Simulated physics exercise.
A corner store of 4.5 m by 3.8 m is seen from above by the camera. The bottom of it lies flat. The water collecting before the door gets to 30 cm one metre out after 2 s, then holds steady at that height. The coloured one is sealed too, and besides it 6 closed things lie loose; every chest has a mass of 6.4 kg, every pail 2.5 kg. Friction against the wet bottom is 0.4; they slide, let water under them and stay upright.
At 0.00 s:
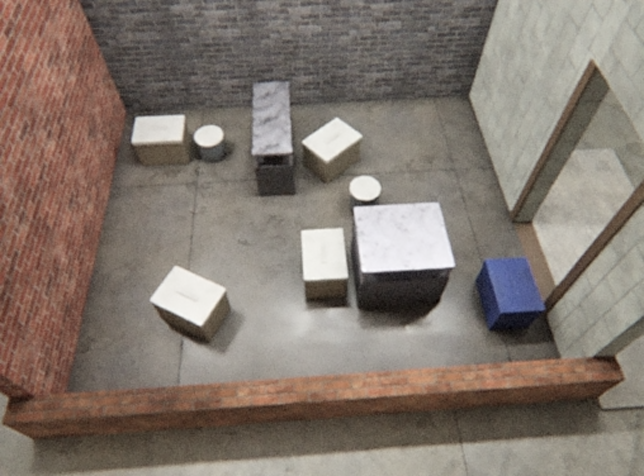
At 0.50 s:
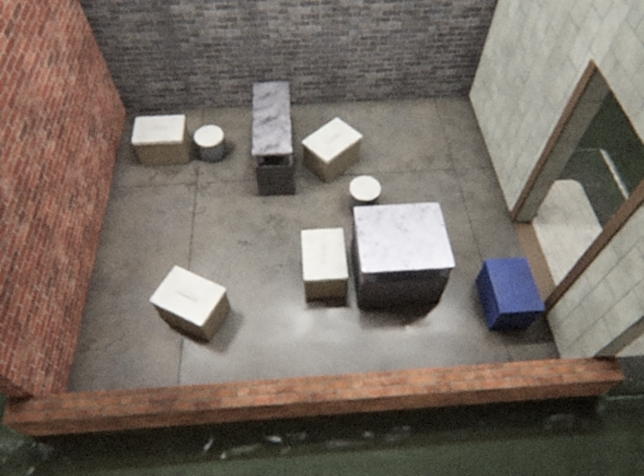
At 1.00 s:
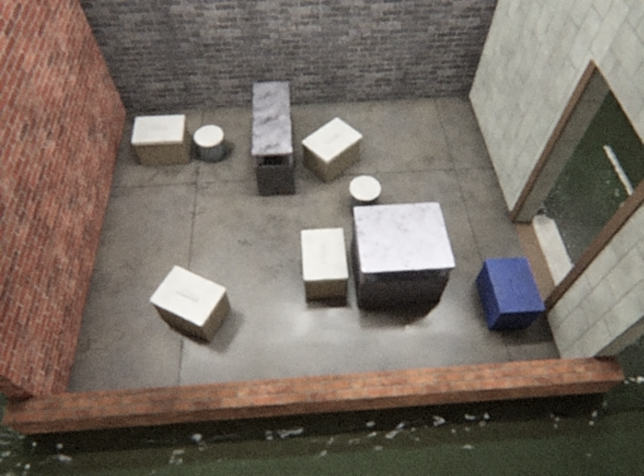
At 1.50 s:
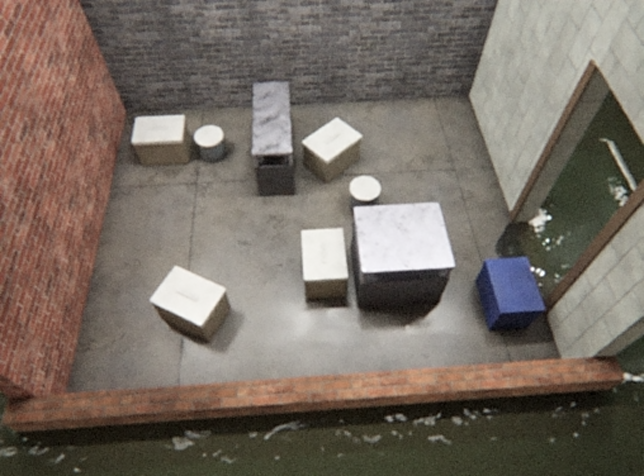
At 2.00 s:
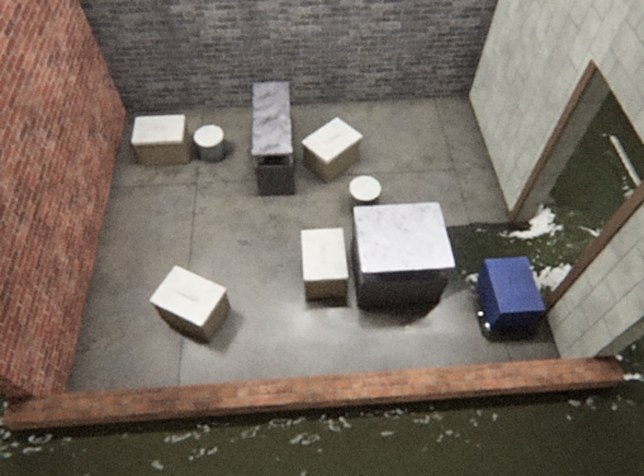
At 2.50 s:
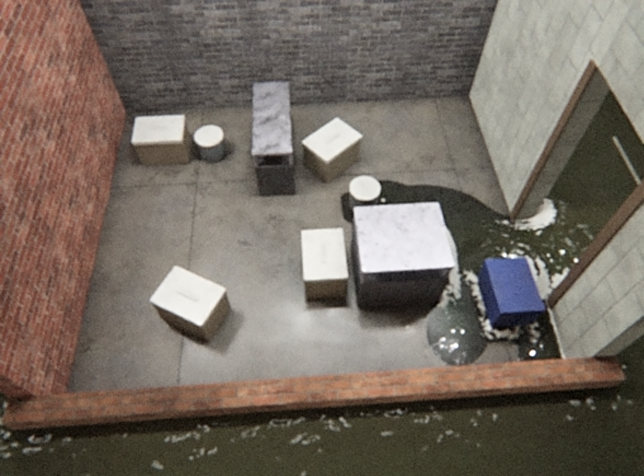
At the start, pale boxes, round pails, grey blocks and a blue chest stand on a dry floor within brick and tiled walls. Dark water then spreads outside along the low front wall and past the doorway at right. It enters through the opening and flows around the blue chest, while the objects stay put.
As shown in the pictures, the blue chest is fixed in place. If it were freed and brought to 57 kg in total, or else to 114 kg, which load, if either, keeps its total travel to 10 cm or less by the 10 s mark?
Only 114 kg suffices.
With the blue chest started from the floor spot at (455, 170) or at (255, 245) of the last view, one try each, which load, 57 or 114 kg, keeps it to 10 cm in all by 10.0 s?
Well, first the light mass is sufficient, and next the light mass is sufficient.
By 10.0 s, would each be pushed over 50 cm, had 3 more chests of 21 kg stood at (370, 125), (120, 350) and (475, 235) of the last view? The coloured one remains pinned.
Result, in order - exceeds it; exceeds it; exceeds it.
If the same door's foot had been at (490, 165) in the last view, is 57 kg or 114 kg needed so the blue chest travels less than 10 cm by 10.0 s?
That way, the small mass suffices.
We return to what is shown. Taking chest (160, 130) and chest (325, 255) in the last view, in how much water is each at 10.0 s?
Close to 8 and 5 centimetres.
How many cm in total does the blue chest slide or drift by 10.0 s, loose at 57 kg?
80 cm in all.
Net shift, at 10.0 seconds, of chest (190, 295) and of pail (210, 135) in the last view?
200 cm and 100 cm respectively.
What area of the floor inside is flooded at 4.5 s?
At that time the wet patch spans about 12 m2.
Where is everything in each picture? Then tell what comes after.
The first picture shows the blue chest at (514, 284) rests on the ground; water covers 0.0 m2; 0 of 7 have shifted.
The second picture shows the blue chest at (514, 284) rests on the ground; 0.0 m2 under water; 0 of 7 have shifted.
The third picture shows the blue chest at (514, 284), on the bottom; water covers 0.0 m2; 0 of 7 have shifted.
The fourth picture shows the blue chest at (514, 284), on the bottom; 0.2 m2 under water; 0 of 7 have shifted.
The fifth picture shows the blue chest at (514, 284), on the bottom; 0.7 m2 under water; 0 of 7 have shifted.
The sixth picture shows the blue chest at (514, 284) rests on the ground; 2.1 m2 under water; 0 of 7 have shifted.
After 3.5 s the blue chest would be 41 cm from its start with 57 kg and 0 cm from its start with 114 kg; 13 cm of water round it then.
After 4.5 s the blue chest would be 71 cm from its start with 57 kg and 0 cm from its start with 114 kg; 15 cm of water round it then.
After 7.0 s the blue chest would be 75 cm from its start with 57 kg and 0 cm from its start with 114 kg; 16 cm of water round it then.
After 10.0 s the blue chest would be 78 cm from its start with 57 kg and 0 cm from its start with 114 kg; 17 cm of water round it then.
